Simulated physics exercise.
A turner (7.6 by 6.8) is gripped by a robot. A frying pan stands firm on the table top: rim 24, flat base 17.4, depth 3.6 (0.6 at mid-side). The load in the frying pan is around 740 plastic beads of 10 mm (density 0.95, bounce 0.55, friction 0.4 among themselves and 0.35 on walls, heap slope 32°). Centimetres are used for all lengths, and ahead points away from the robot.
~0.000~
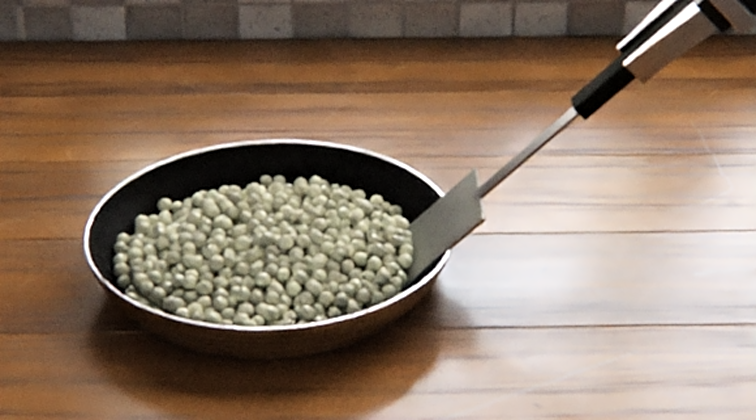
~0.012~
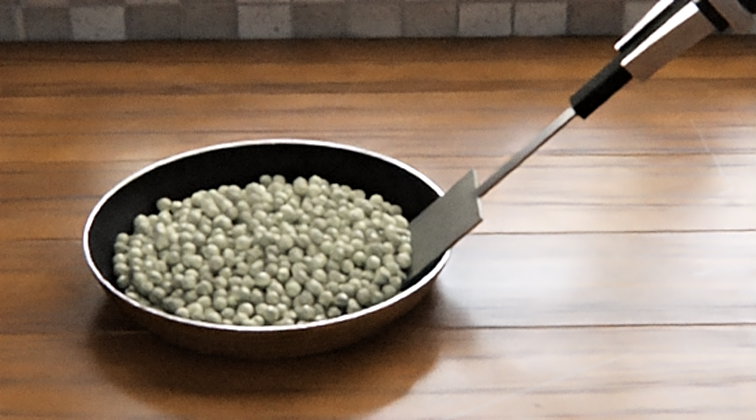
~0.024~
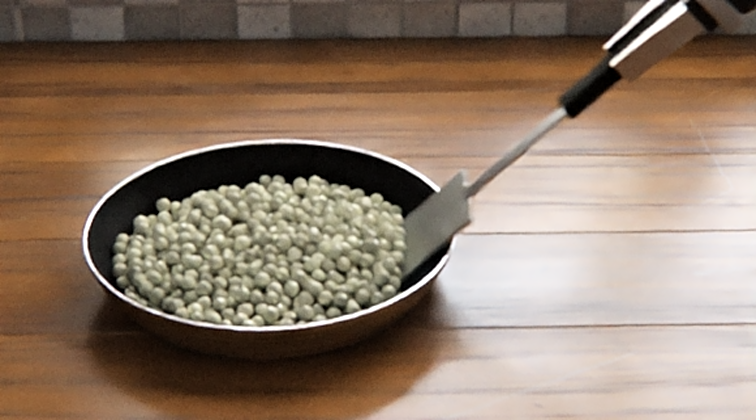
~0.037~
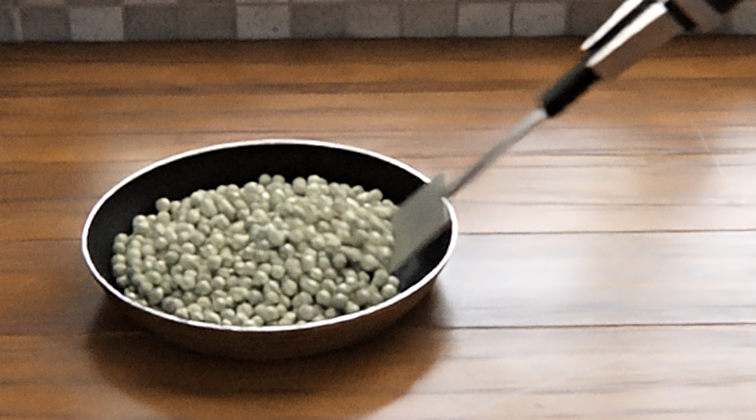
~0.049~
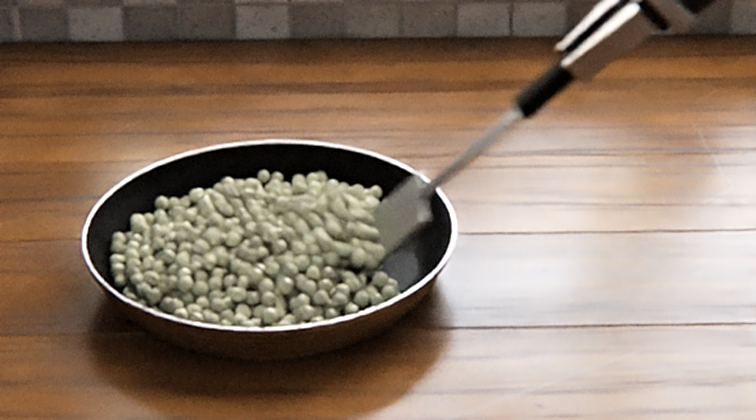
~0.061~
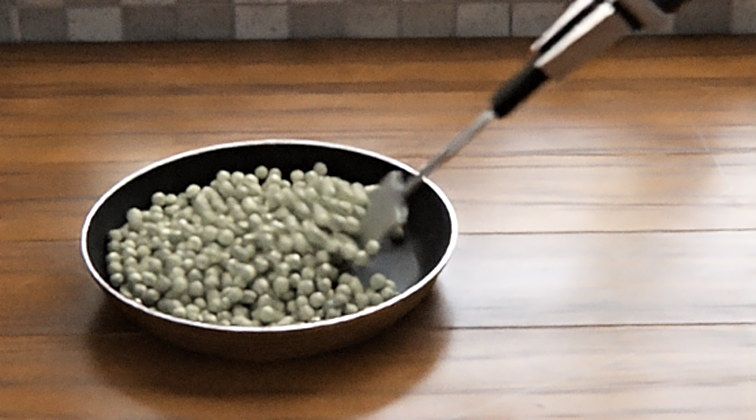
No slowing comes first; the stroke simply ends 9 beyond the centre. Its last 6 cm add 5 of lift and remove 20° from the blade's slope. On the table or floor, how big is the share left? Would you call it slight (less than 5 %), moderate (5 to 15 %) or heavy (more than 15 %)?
I would call it heavy, more than 15 %.
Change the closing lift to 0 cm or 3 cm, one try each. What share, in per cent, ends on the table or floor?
Near 15 and 25 percent respectively.
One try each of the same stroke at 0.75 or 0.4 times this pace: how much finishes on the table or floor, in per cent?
About 20 and 10 per cent.
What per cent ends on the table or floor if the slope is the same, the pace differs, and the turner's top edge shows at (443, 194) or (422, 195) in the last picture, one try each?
Respectively, around 15 and 15 per cent.
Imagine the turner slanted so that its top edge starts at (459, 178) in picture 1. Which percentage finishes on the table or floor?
About 20%.
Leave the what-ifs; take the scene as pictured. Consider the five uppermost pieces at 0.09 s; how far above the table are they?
About 6 centimetres.
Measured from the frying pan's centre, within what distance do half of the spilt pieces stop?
Close to 60 cm from the centre.
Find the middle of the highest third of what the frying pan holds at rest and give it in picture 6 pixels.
Around (174, 247).
After 0.09 s, sloping 45°, highest piece 7 above the table; 744 in the frying pan.
After 0.12 s, sloping 40°, highest piece 8 above the table; 744 in the frying pan.
After 0.33 s, sloping 25°, highest piece 9 above the table; 600 in the frying pan, 68 on the table or floor, 76 on the blade or in flight.
After 1.38 s, sloping 25°, highest piece 4 above the table; 600 in the frying pan, 144 on the table or floor.
At rest, 600 in the frying pan, 144 on the table or floor. That is 19 % on the table or floor.
